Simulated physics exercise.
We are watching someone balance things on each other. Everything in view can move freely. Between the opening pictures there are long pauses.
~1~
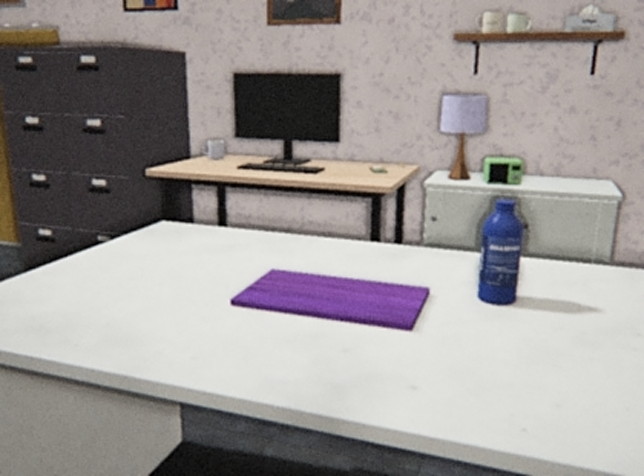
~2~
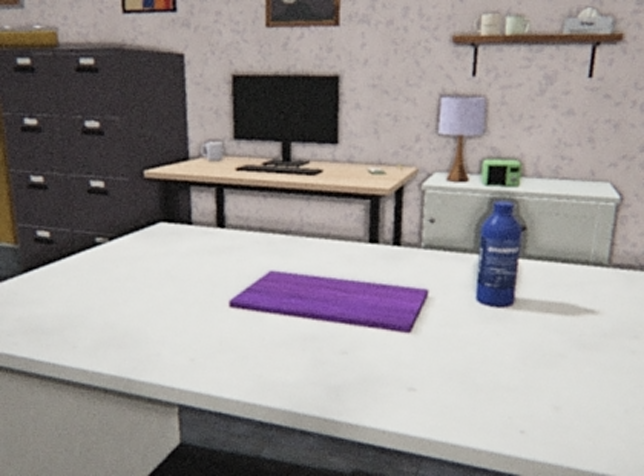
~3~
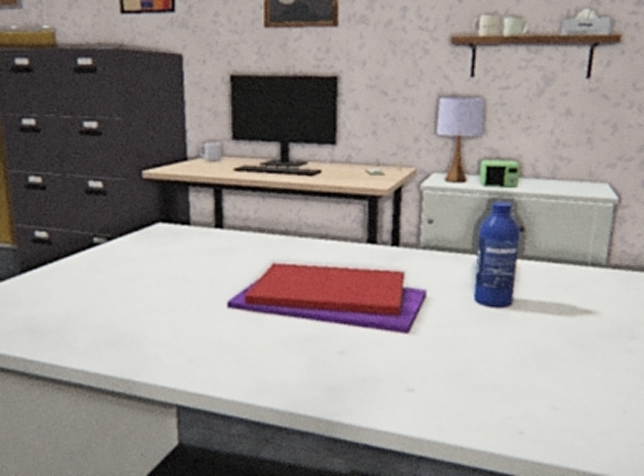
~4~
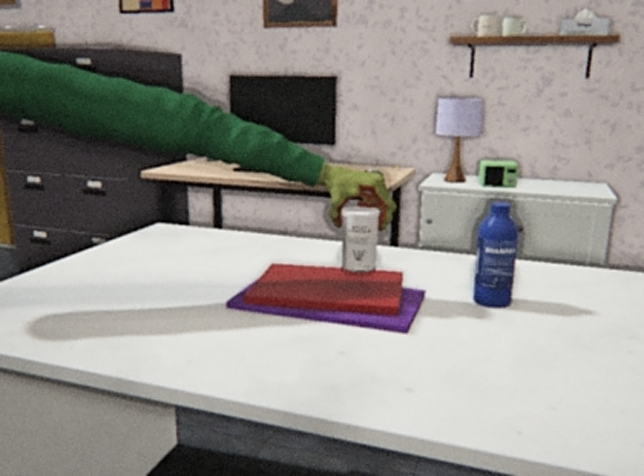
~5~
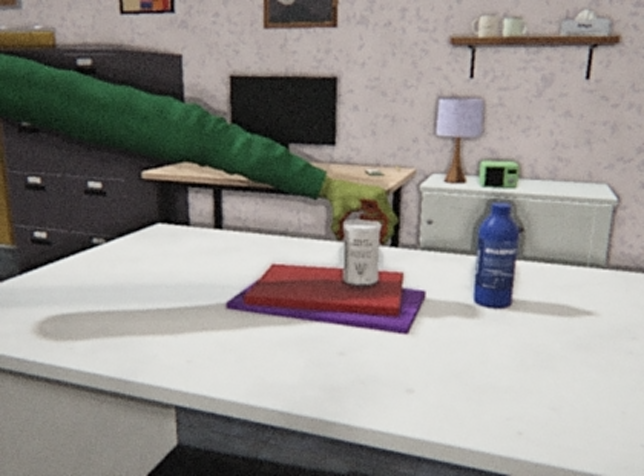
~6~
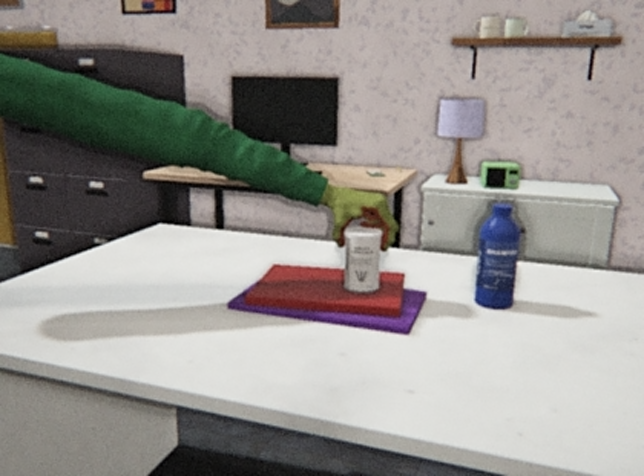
A green-sleeved arm lowered a white tin onto a red tray and kept hold of it, after the tray had appeared on top of a purple board beside a blue bottle.
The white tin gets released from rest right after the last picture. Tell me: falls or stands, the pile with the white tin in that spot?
Firm.
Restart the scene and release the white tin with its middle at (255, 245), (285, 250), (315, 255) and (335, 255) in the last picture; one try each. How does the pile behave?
Well, on the first go it tumbles down, on the second it stays steady, on the third it stays steady, and on the fourth it stays steady.
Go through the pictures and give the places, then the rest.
The last thing is not in view yet; purple board (333, 296), in the first frame.
The last thing is not in view yet; blue bottle (499, 254), in the second frame.
The last thing is not in view yet; red tray (329, 287), in the third frame.
Coming down; white tin (360, 239), in the fourth frame.
Coming down; white tin (361, 252); blue bottle (497, 255), in the fifth frame.
Set down, still held; white tin (362, 260); red tray (330, 288), in the sixth frame.
Then, 0.70 s later than the last frame, all is still.
Then, 1.60 s later than the last frame, white tin resting near (364, 259).
When it is over, all 4 as before. End places, in pixels of the last picture, white tin near (365, 259). The pile holds.
